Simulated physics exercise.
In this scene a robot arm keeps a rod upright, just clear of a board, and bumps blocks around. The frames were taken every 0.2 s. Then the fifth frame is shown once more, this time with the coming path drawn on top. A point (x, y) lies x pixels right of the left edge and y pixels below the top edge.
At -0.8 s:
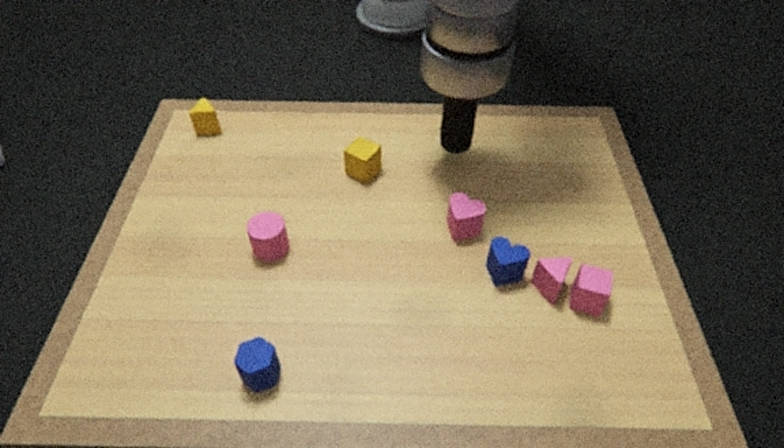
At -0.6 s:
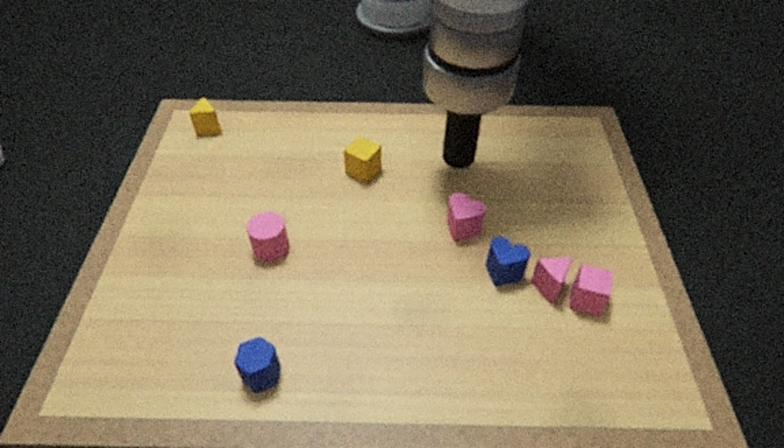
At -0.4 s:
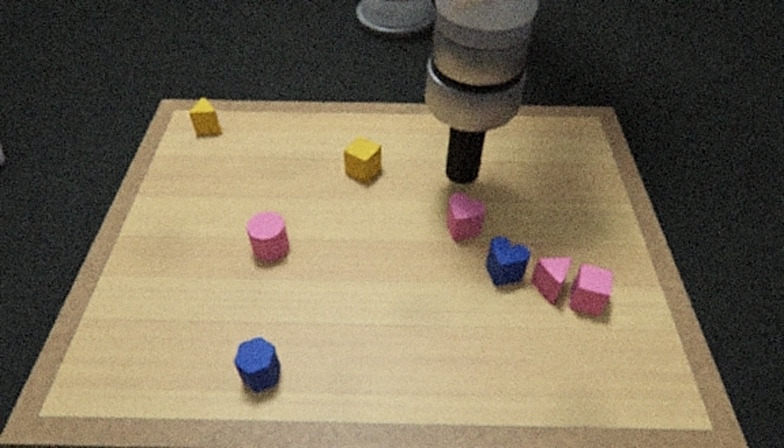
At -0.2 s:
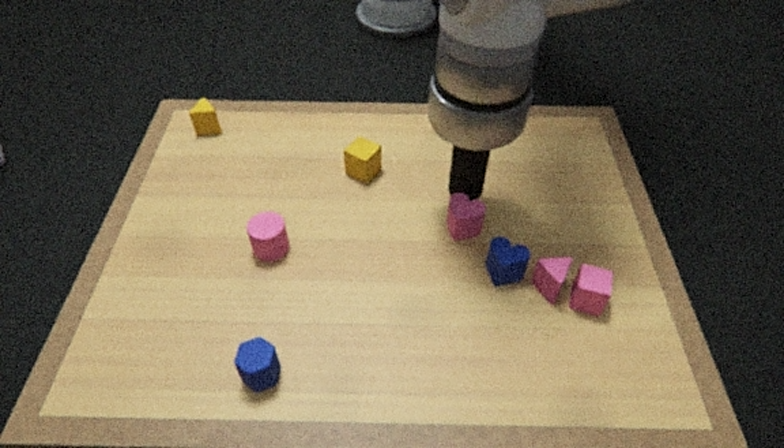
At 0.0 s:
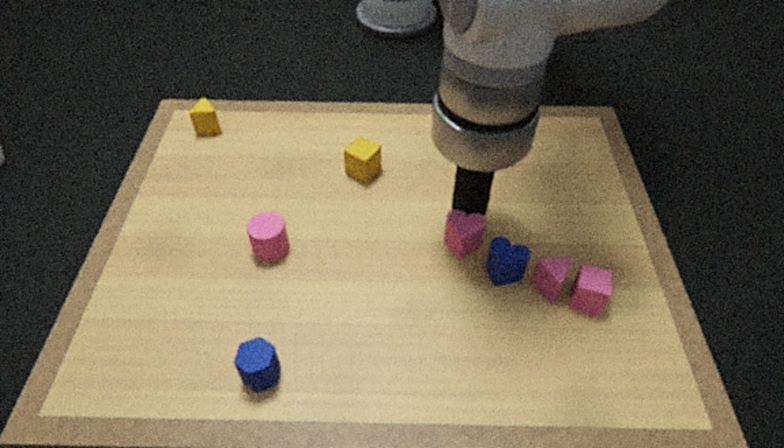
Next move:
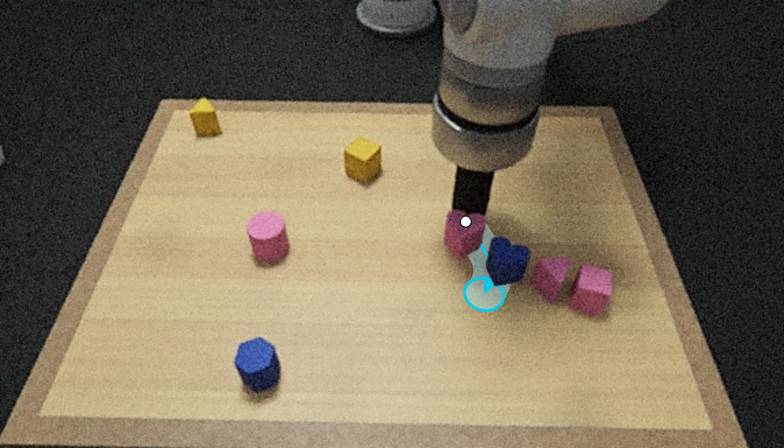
A robot arm moves its black rod toward the viewer and nudges a pink heart-shaped block.
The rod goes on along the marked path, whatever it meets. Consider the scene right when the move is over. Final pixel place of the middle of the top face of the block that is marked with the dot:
For the centre of its top, I'd go with (456, 266).
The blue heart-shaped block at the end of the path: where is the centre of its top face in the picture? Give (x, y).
My prediction: (532, 283).
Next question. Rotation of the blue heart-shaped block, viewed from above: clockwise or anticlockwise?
My answer: Anticlockwise.
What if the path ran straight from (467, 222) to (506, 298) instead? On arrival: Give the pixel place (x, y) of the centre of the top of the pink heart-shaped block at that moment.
It sits at (467, 257).
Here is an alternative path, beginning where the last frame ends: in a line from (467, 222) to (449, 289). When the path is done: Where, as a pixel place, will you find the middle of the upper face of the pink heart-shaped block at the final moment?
So, by the moment the path ends, you'll find the top centre of the pink heart-shaped block at (447, 295).
The line goes from (467, 222) over (480, 244) and (492, 269) to (484, 294); the dot is on the pink heart-shaped block.
What follows on the original path. Halfway along, rod (491, 244); pink heart-shaped block (469, 250), turned 40° clockwise; blue heart-shaped block (519, 262).
At the end, rod (487, 282); pink heart-shaped block (456, 266), turned 90° clockwise; blue heart-shaped block (532, 283), turned 55° anticlockwise; pink triangular block unmoved.
